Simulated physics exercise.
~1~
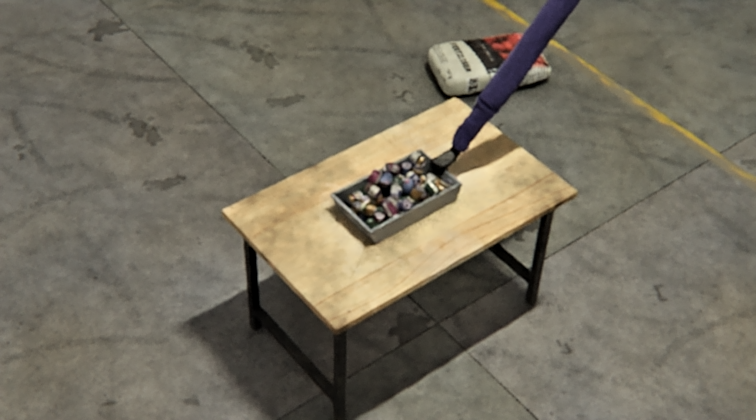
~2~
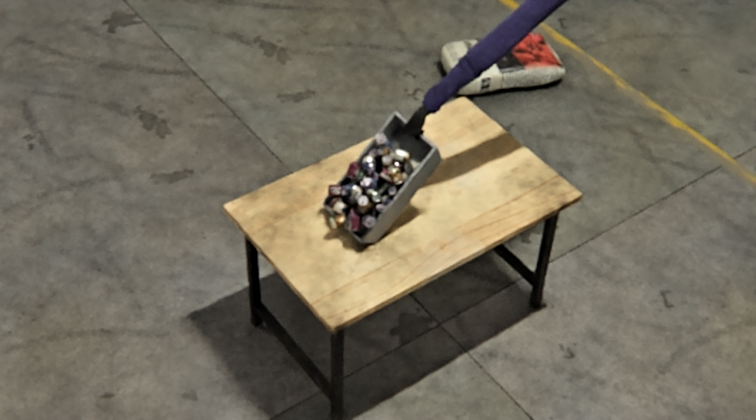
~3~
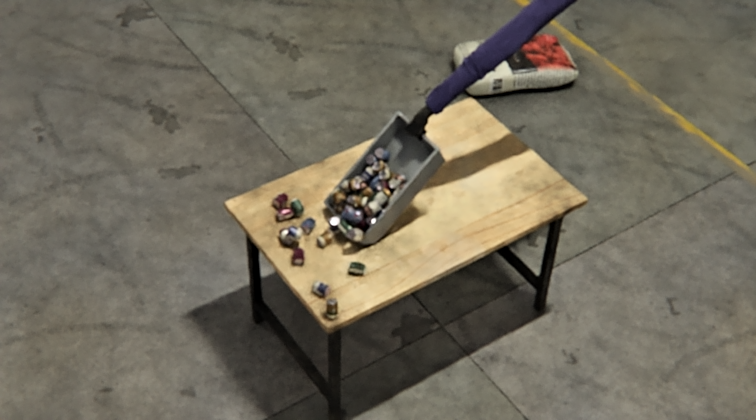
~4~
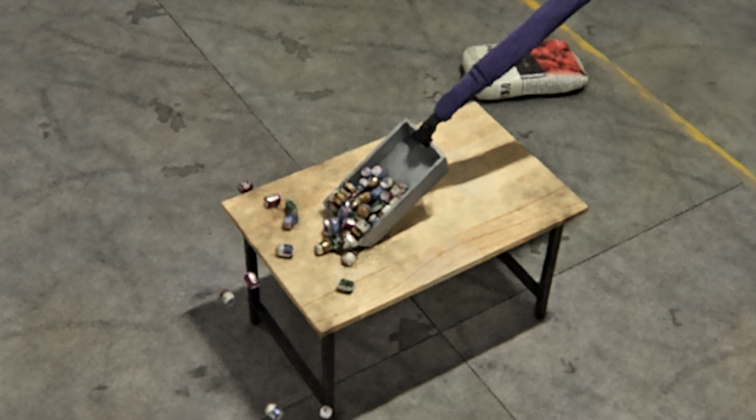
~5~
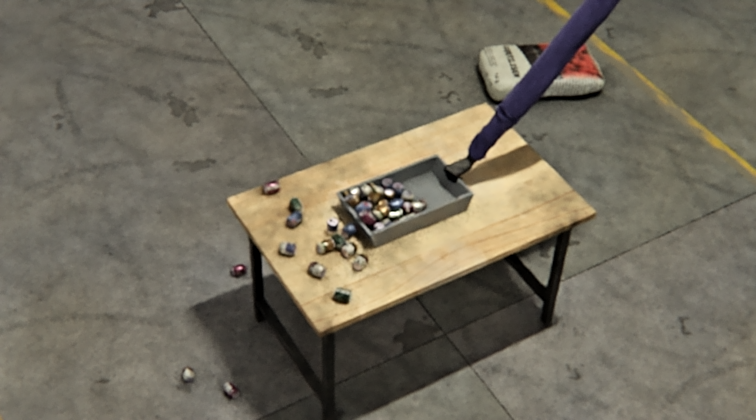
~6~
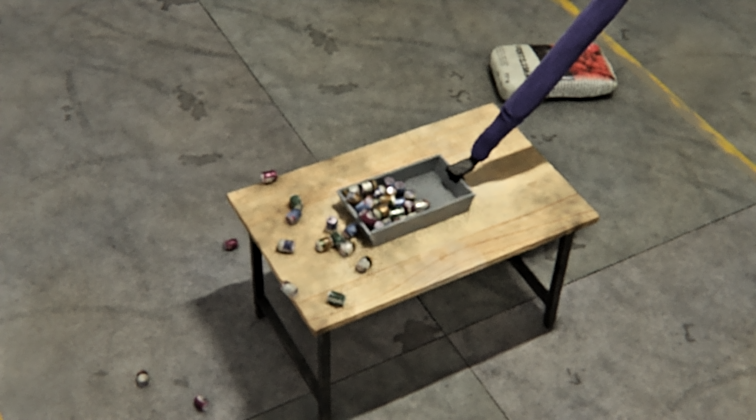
To begin with, a grey tote full of small, colourful mini cans sits flat on a wooden table with black legs, a purple arm reaching down to its right end and a printed sack lying on the concrete floor behind. The arm lifts that end smoothly, tipping the tote steeply to the left. The cans slide toward the low end, and several spill out and scatter over the tabletop. Some go over the table's left edge and drop to the floor. The arm then lowers the tote flat again. It ends with many cans still bunched in its left part, others strewn across the table and a few on the floor.
